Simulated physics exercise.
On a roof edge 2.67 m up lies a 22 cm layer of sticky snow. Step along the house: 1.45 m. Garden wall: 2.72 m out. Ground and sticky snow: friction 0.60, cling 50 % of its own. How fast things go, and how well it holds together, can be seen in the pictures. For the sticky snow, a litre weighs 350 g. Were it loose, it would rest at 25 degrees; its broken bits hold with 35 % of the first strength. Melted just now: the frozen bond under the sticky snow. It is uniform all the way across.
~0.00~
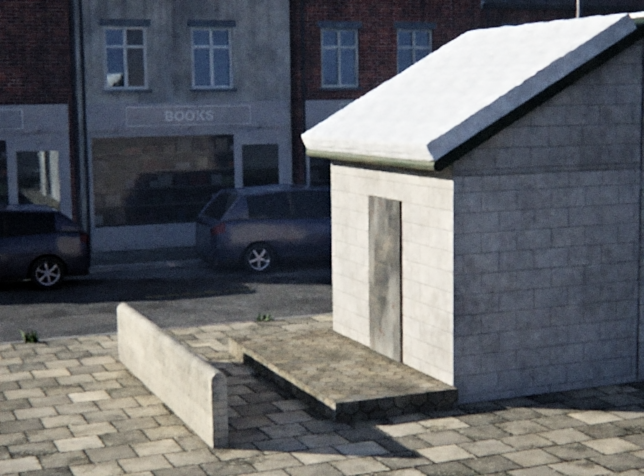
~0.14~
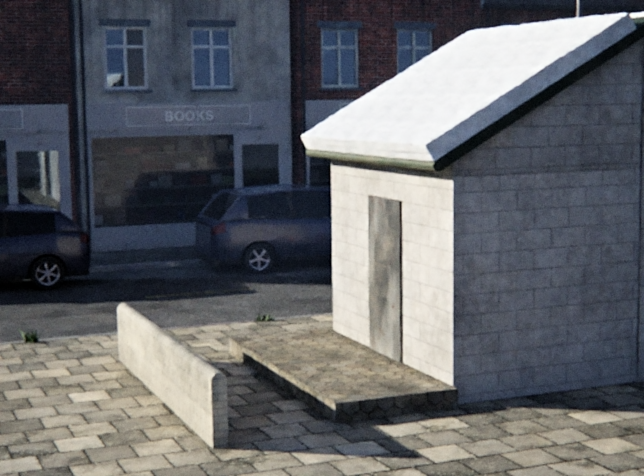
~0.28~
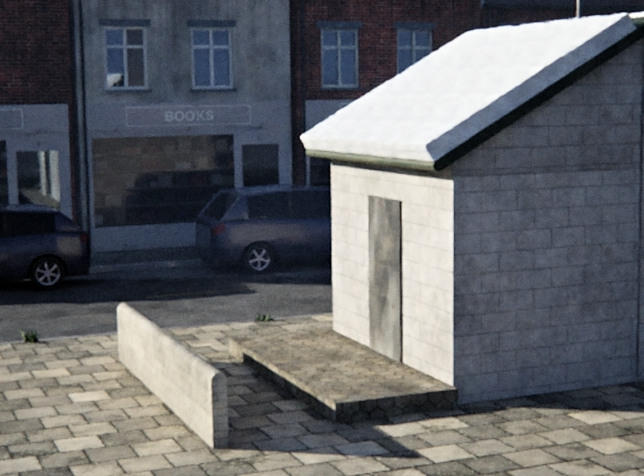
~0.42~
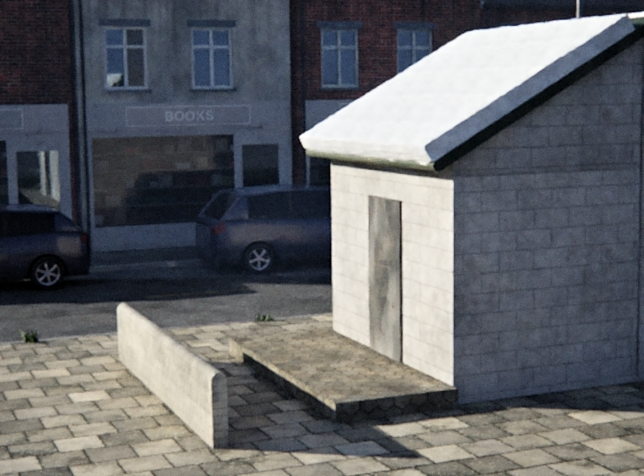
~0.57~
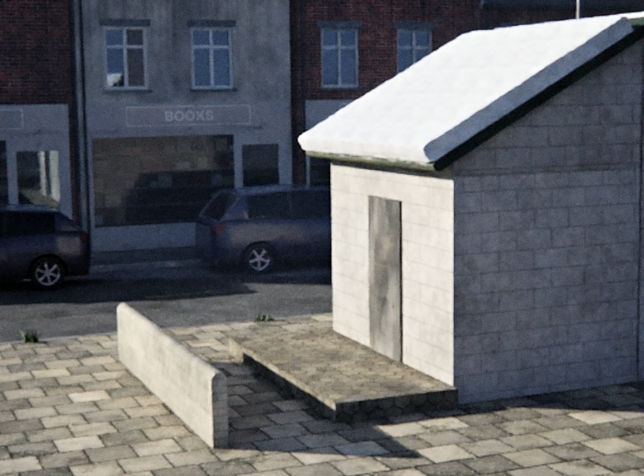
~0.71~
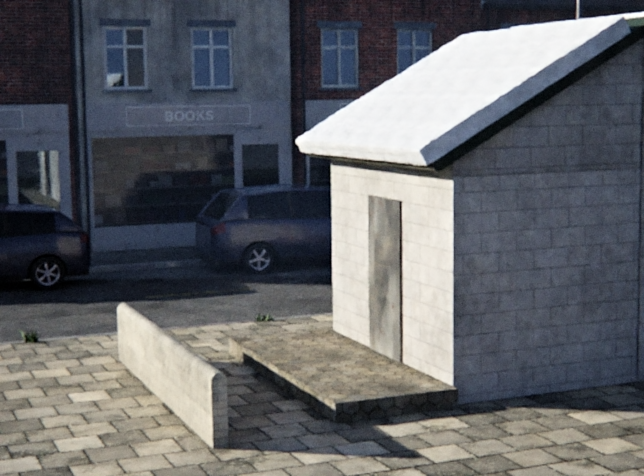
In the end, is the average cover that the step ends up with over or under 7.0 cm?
Higher than 7.0 cm.
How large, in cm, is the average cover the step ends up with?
Estimate: Near 14 centimetres.
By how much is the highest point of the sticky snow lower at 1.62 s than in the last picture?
I'd put it at near 0.3 m.
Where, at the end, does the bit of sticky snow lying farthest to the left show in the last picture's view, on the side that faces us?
Around pixel (220, 432).
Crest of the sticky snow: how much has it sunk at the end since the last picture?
The top ends up roughly 3.8 m below where it was in the last picture.
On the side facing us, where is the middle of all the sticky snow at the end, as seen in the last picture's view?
Close to (311, 405) in the last picture.
After 1.12 s, all of the snow is still up on the roof and none is falling or down.
After 1.62 s, 85 % of the snow is still up on the roof and 15 % is falling or down.
After 2.11 s, 66 % of the snow is still up on the roof and 34 % is falling or down.
After 2.60 s, 34 % of the snow is still up on the roof and 66 % is falling or down.
After 4.30 s, none of the snow is still up on the roof and the snow on the step is 14 cm deep on average.
